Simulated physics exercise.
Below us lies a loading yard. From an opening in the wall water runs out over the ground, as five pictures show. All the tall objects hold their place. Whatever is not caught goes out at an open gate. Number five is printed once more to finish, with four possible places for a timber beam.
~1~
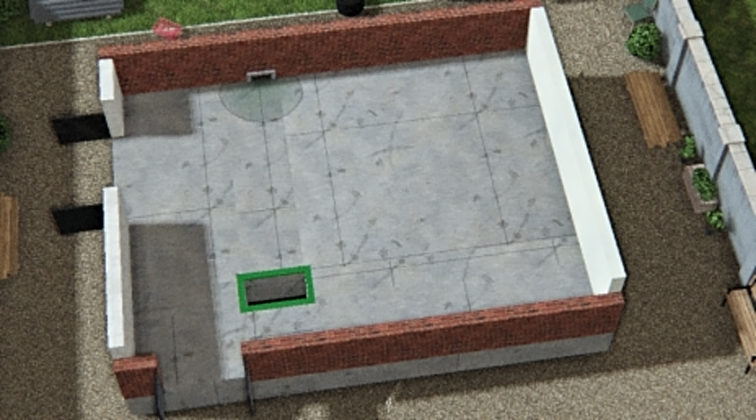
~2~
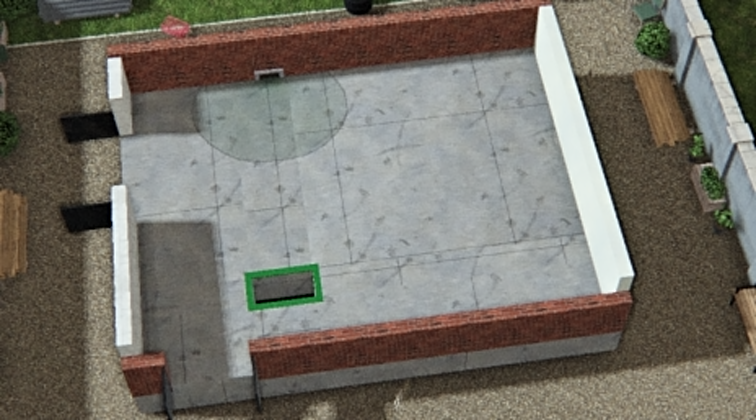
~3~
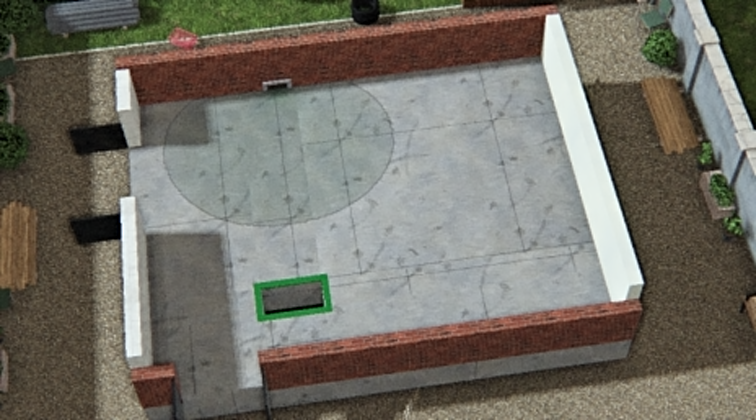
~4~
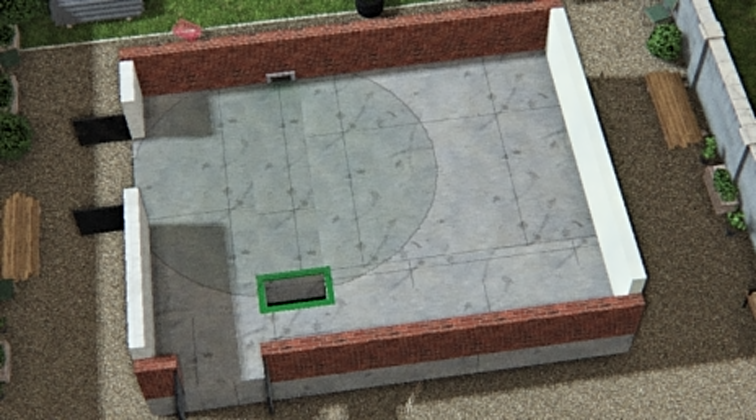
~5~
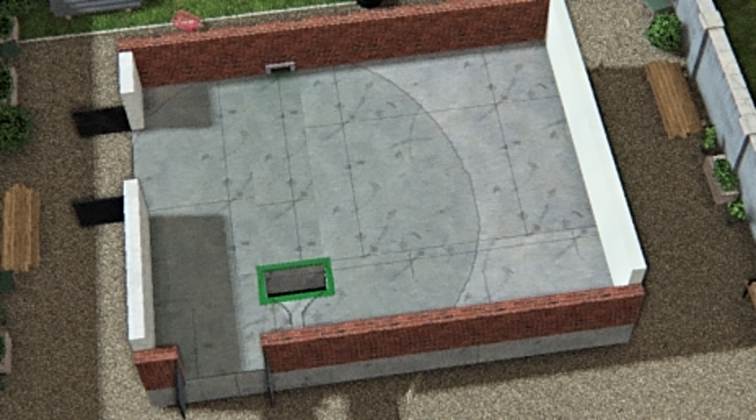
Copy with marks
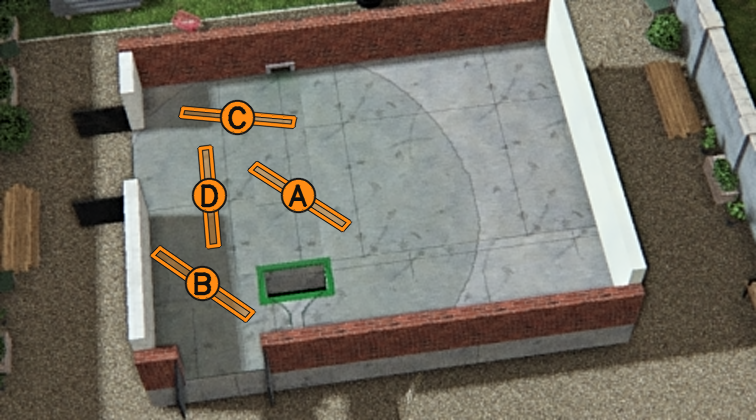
A wet patch spread in a widening curve from the outfall at the far brick wall across the gray yard, reaching the green drain near the front, then covering more ground toward the right.
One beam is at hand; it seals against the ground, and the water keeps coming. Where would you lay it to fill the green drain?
B is best.
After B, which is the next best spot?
That would be D.
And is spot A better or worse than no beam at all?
It is worse.
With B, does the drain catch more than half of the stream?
Yes, it does.
On the marked copy, A from (253, 167) to (345, 225); B from (156, 251) to (249, 316); C from (182, 112) to (293, 122); D from (213, 246) to (205, 147).
With A, about 23 % of the stream goes into the green drain, about 71 % out by the gates.
With B, about 58 % of the stream goes into the green drain, about 37 % out by the gates.
With C, about 27 % of the stream goes into the green drain, about 68 % out by the gates.
With D, about 41 % of the stream goes into the green drain, about 54 % out by the gates.
